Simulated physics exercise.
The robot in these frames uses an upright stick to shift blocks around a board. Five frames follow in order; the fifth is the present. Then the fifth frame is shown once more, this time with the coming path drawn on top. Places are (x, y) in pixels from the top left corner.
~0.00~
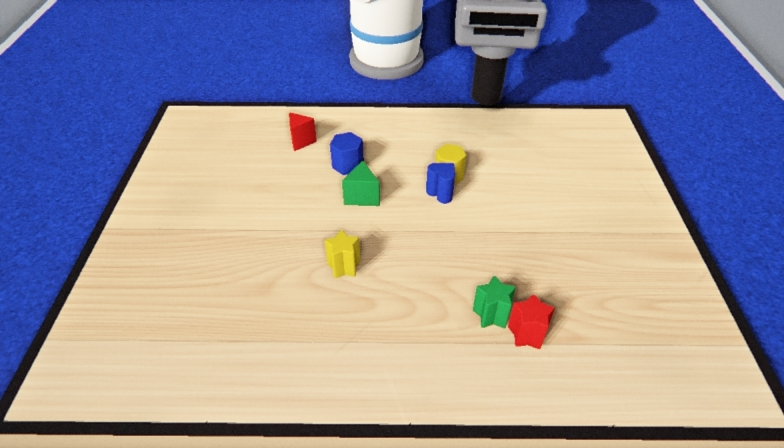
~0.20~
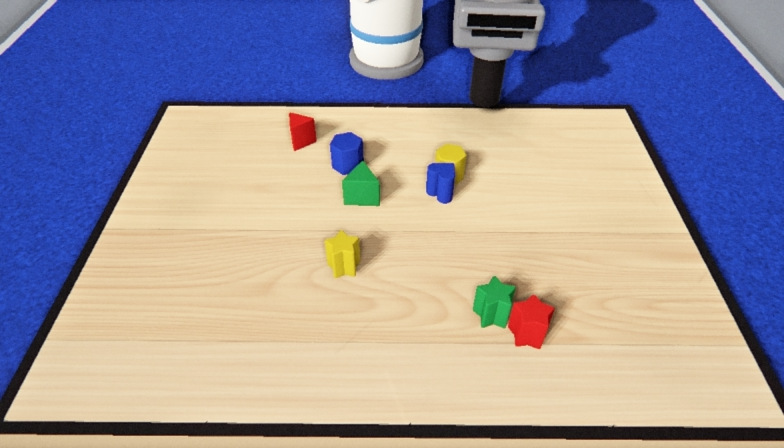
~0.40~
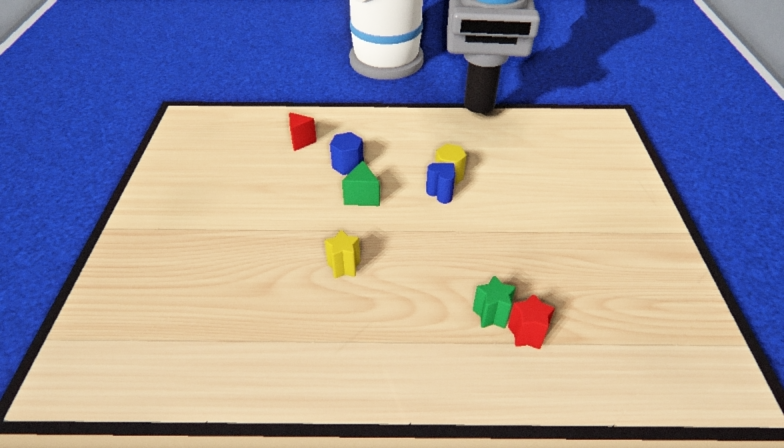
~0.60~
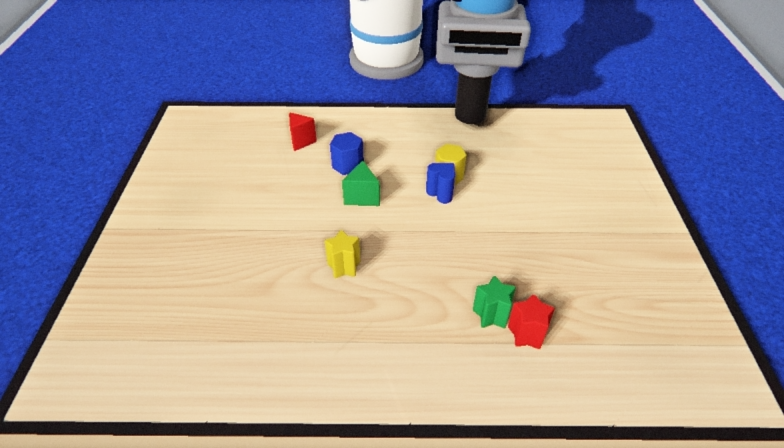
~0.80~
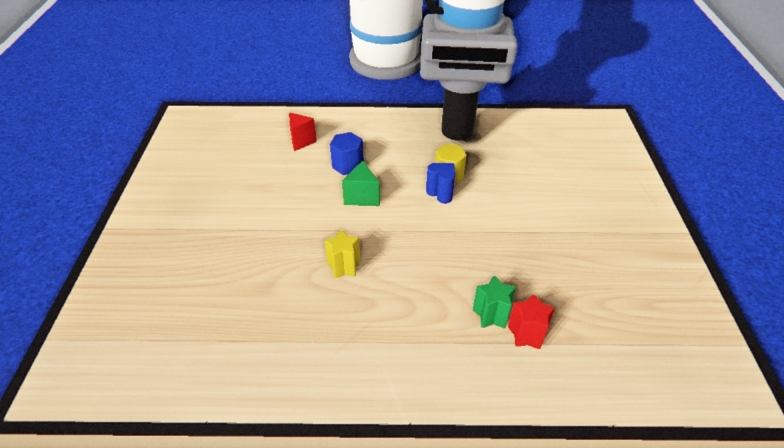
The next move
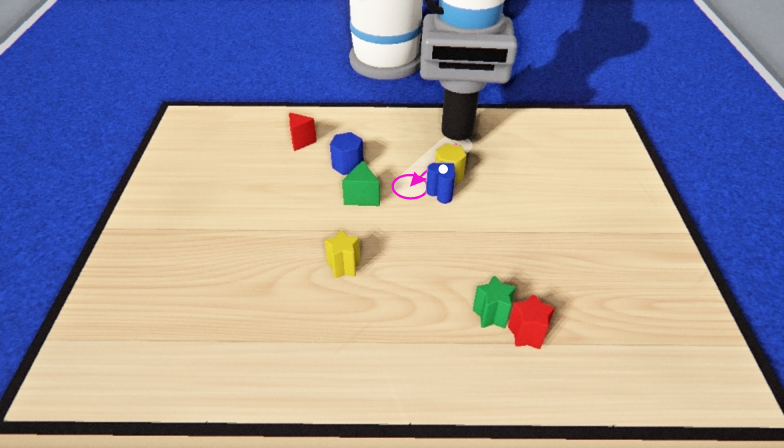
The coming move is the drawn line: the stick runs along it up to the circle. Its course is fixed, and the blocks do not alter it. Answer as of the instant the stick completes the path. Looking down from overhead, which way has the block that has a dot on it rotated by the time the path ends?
My prediction: CW.
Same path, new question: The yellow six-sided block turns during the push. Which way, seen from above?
Looking from above, the answer is counterclockwise.
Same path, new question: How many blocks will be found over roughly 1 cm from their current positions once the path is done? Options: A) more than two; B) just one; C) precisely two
Option C.
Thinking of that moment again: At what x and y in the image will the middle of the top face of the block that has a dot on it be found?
Top centre: (448, 183).
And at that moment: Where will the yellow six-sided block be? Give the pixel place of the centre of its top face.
It ends at (450, 164).
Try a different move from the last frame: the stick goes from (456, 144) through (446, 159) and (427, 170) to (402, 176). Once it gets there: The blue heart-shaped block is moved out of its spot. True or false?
The statement is true.
Path on the board, in a line from (456, 144) to (410, 186); the dot is on the blue heart-shaped block.
On the path given first. Halfway along, stick (435, 151); blue heart-shaped block (445, 175), turned 25° clockwise; yellow six-sided block (451, 158), turned 35° anticlockwise.
At the end, stick (411, 173); green three-sided block in place; blue heart-shaped block (448, 183), turned 35° clockwise; yellow six-sided block (450, 164), turned 70° anticlockwise.
